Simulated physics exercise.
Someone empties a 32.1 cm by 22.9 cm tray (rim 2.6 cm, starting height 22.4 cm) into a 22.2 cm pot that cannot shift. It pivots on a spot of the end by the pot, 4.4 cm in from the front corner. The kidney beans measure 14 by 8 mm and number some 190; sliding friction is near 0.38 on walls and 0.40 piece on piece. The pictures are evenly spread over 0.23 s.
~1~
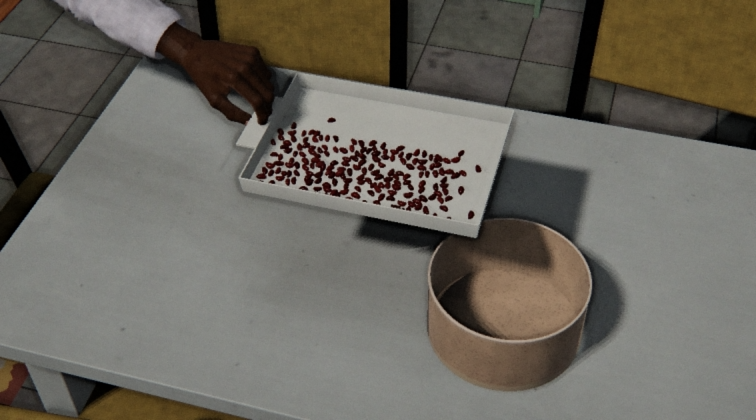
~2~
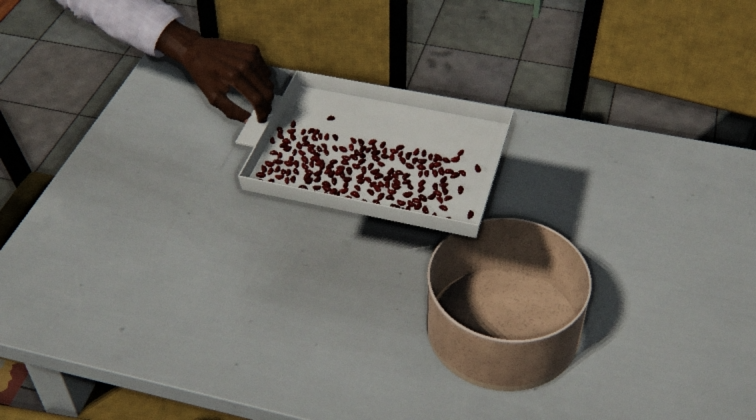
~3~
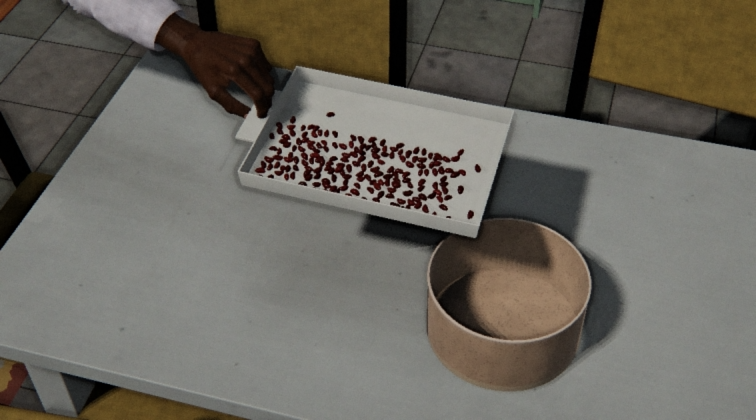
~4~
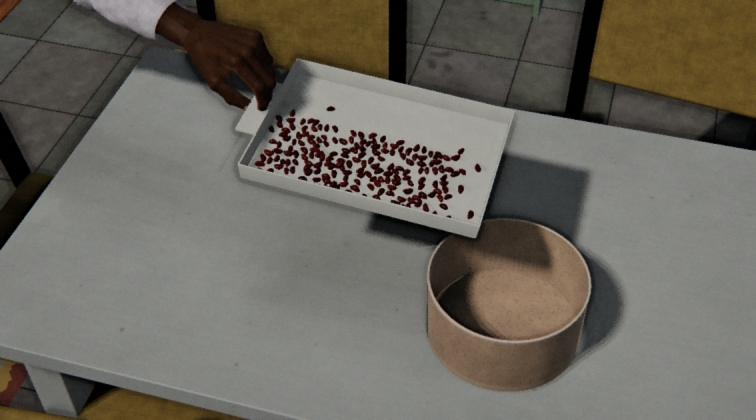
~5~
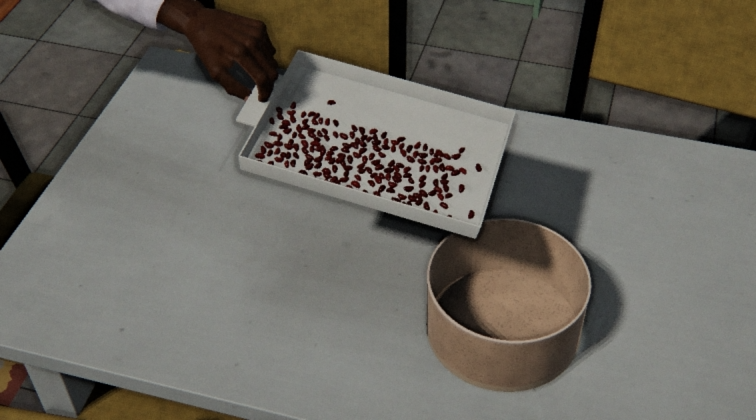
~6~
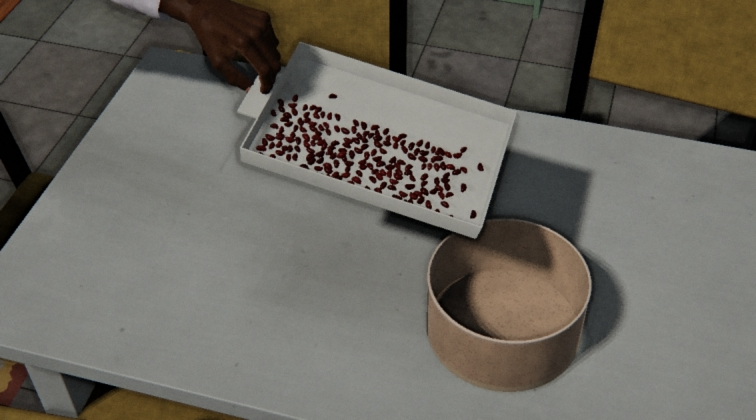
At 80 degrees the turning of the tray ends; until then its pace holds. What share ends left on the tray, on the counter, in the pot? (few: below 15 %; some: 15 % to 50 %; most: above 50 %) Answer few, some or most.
Left on the tray: Most; on the counter: Few; in the pot: Some.
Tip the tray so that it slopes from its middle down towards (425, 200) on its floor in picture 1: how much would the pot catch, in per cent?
Some 80 per cent.
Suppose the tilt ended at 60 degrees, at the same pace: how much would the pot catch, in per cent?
In that case some 15 per cent.
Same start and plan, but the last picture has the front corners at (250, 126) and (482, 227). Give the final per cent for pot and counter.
Pot 60, counter 10.
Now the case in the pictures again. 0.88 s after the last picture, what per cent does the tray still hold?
Roughly 85 per cent.
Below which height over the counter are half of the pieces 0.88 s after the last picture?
Some 24 cm.
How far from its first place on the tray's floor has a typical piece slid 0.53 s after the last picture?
About 12 cm.
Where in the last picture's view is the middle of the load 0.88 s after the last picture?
Near (492, 188).
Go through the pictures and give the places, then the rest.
Tray tilt 0 degrees, front corners at (241, 177) and (477, 224); middle of the pieces at (364, 170); pot at (510, 276), in the first picture.
Tray tilt 1 degrees, front corners at (241, 175) and (477, 224); middle of the pieces at (364, 169), in the second picture.
Tray tilt 2 degrees, front corners at (240, 171) and (477, 224); middle of the pieces at (364, 167), in the third picture.
Tray tilt 5 degrees, front corners at (240, 164) and (478, 225), lowest corner right front; middle of the pieces at (364, 163), in the fourth picture.
Tray tilt 8 degrees, front corners at (241, 155) and (479, 225), lowest corner right front; middle of the pieces at (365, 159), in the fifth picture.
Tray tilt 10 degrees, front corners at (243, 147) and (480, 225), lowest corner right front; middle of the pieces at (367, 155); pot at (509, 277), in the sixth picture.
Then, 0.53 s after the last picture, tilt 43 degrees; the tray holds 100 %, the pot 0 %.
Then, 0.88 s after the last picture, tilt 65 degrees; the tray holds 85 %, the pot 5 %.
Then, 1.33 s after the last picture, tilt 80 degrees; the tray holds 80 %, the pot 20 %.
In the end, tray 60 %, counter 5 %, pot 35 %.
